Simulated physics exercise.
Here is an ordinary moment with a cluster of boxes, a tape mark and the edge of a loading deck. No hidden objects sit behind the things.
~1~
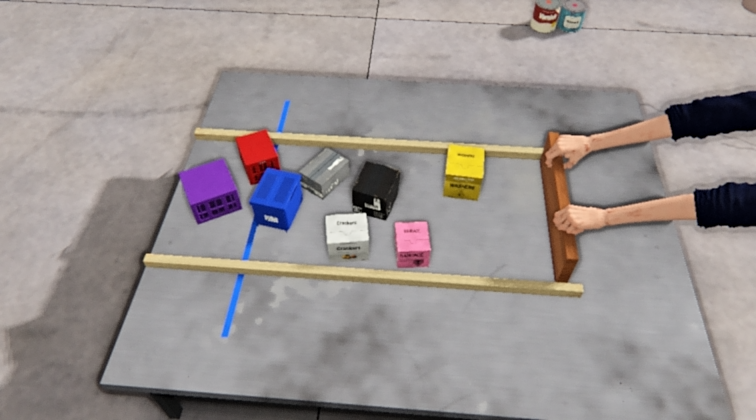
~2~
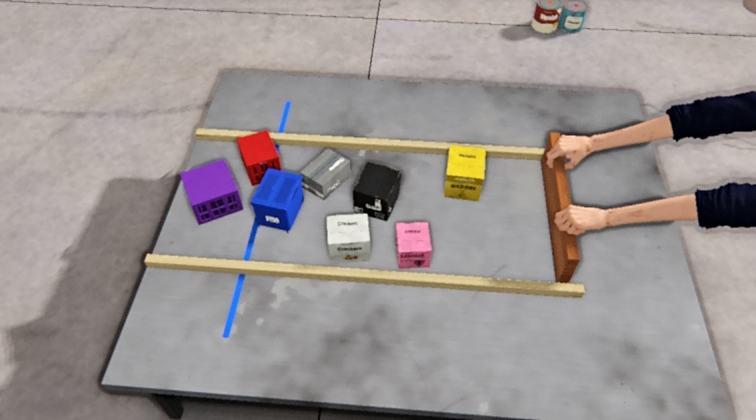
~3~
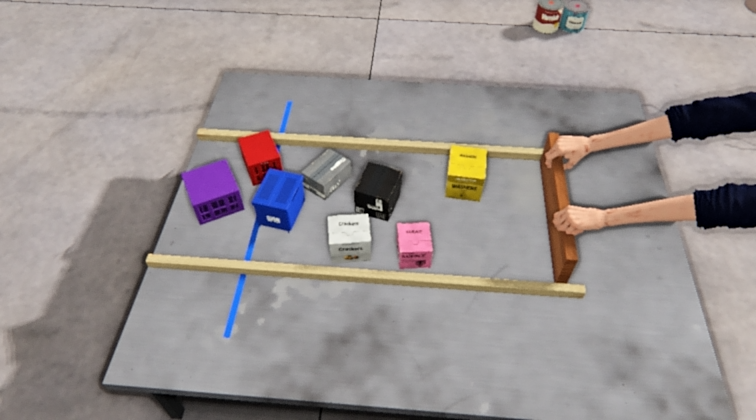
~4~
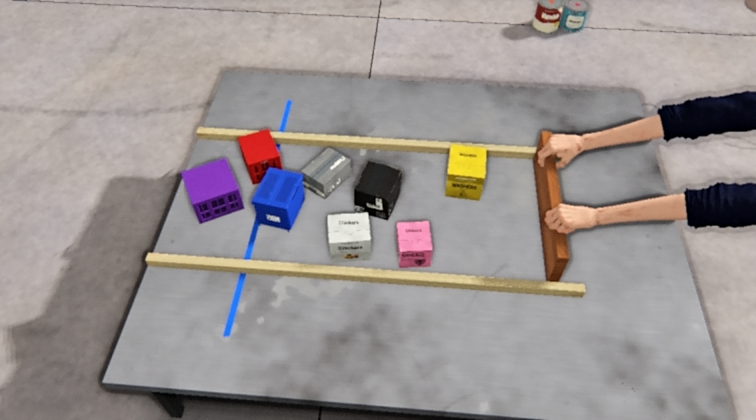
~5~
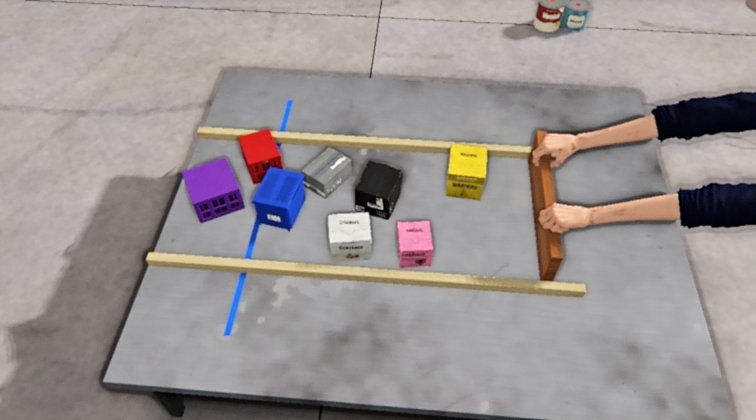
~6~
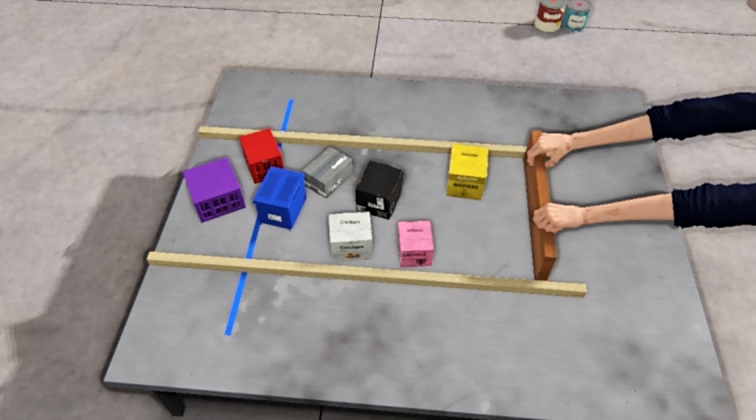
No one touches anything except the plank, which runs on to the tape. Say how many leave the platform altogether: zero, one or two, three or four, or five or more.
The fall count stops at one or two.
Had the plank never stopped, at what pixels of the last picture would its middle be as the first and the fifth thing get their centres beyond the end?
Roughly (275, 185) for the earlier crossing, roughly (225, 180) for the later one.
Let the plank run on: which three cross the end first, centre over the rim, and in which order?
Sequence: Purple crate, then red crate, then blue tote.
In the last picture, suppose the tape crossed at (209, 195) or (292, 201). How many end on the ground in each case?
Per try: 5; 0.
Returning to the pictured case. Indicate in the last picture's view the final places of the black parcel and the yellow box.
I'd say approximately (238, 201) and then (254, 157).
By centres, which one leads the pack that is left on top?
It's the red crate that ends nearest.
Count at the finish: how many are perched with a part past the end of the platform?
In total, 2 of them.
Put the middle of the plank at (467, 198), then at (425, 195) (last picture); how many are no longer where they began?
One spot: 1. Other spot: 3.
A little later, none off yet; purple crate at rest near (214, 190); red crate at rest near (262, 156); blue tote at rest near (281, 199).
Next, none off yet; purple crate at rest near (214, 190); red crate at rest near (262, 156); blue tote shifted a little near (274, 198).
When it is over, the number that fall off is one or two; down, purple crate.
